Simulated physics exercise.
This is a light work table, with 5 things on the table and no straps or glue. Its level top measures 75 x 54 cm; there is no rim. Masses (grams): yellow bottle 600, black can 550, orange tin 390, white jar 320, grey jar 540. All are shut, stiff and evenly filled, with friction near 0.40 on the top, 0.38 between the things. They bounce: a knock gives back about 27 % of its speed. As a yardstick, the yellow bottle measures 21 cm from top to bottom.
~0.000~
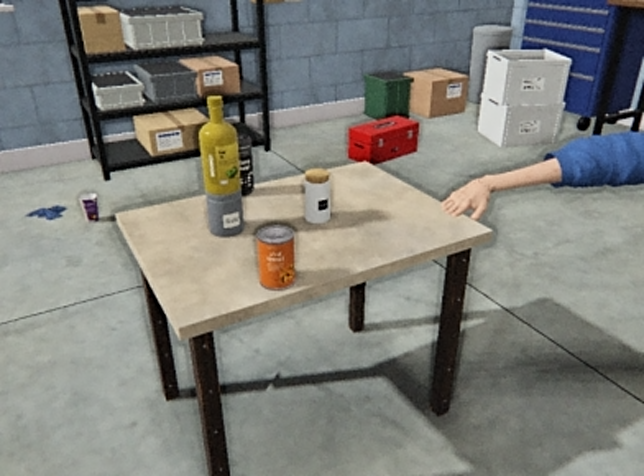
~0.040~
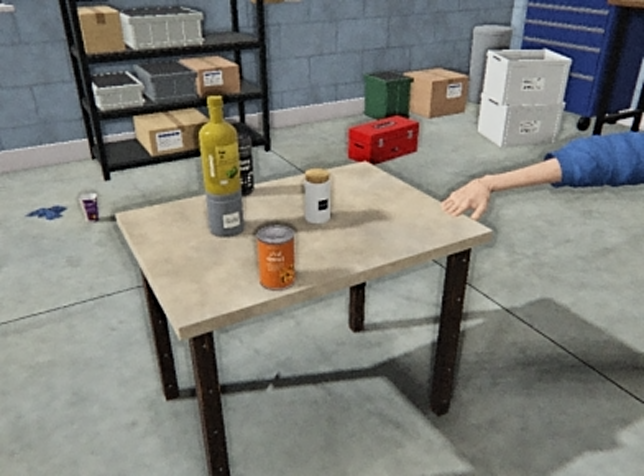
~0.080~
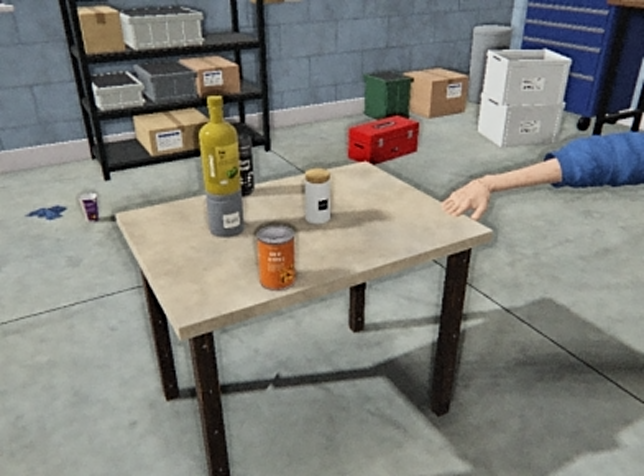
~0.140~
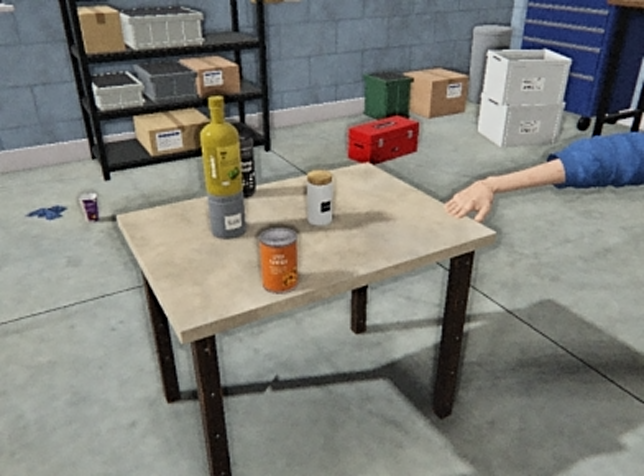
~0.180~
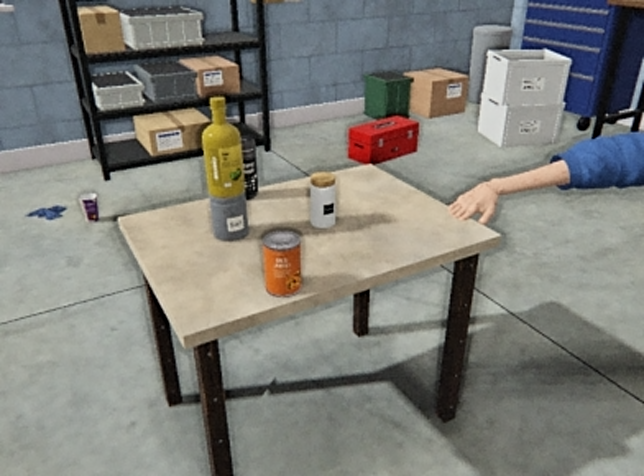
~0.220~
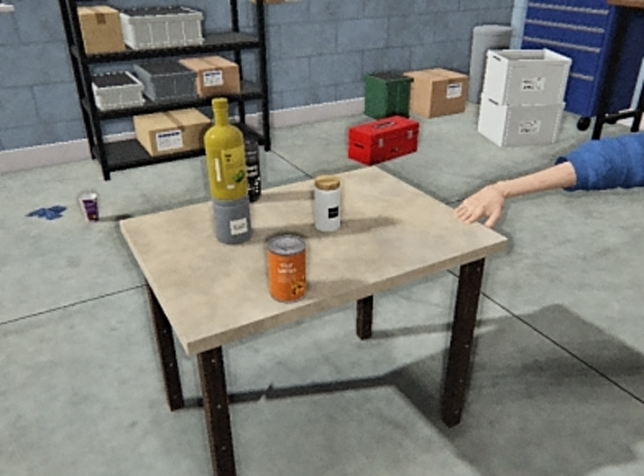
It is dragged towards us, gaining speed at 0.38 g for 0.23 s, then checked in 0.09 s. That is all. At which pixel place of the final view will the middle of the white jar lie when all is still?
Look near (361, 228).
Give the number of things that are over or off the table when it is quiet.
That comes to 2.
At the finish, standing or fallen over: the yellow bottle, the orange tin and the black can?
The yellow bottle falls over; the orange tin topples; the black can is still upright.
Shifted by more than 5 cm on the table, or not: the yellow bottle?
The yellow bottle leaves its spot.
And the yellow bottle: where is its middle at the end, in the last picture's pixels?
At about (315, 300).
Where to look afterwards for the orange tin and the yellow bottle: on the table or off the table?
The orange tin ends off the table; the yellow bottle ends on the table.
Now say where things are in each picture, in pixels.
White jar (317, 196); yellow bottle (219, 145), in the first frame.
Orange tin (277, 258); grey jar (225, 210), in the second frame.
Yellow bottle (219, 145), in the third frame.
Table along by 1 cm; orange tin (279, 261); grey jar (227, 211), in the fourth frame.
Table along by 3 cm; yellow bottle (222, 147), in the fifth frame.
Table along by 5 cm; white jar (327, 203); orange tin (288, 269), in the sixth frame.
Around 0.42 s, table along by 14 cm; white jar shifted 4 cm near (357, 225); black can shifted 4 cm; orange tin shifted 4 cm.
Around 0.72 s, table along by 14 cm; orange tin now off the table; white jar shifted 5 cm near (361, 228); yellow bottle at 67° to upright.
Around 0.82 s, table along by 14 cm; white jar shifted 5 cm near (361, 228); yellow bottle on its side; black can shifted 5 cm.
Finally (1.3 s), off the table, orange tin; on their side or leaning hard on the table, yellow bottle; not toppled but over 5 cm from the start, white jar; the other 2 still in place (within 5 cm). Final places as that camera would see them, white jar near (361, 228).
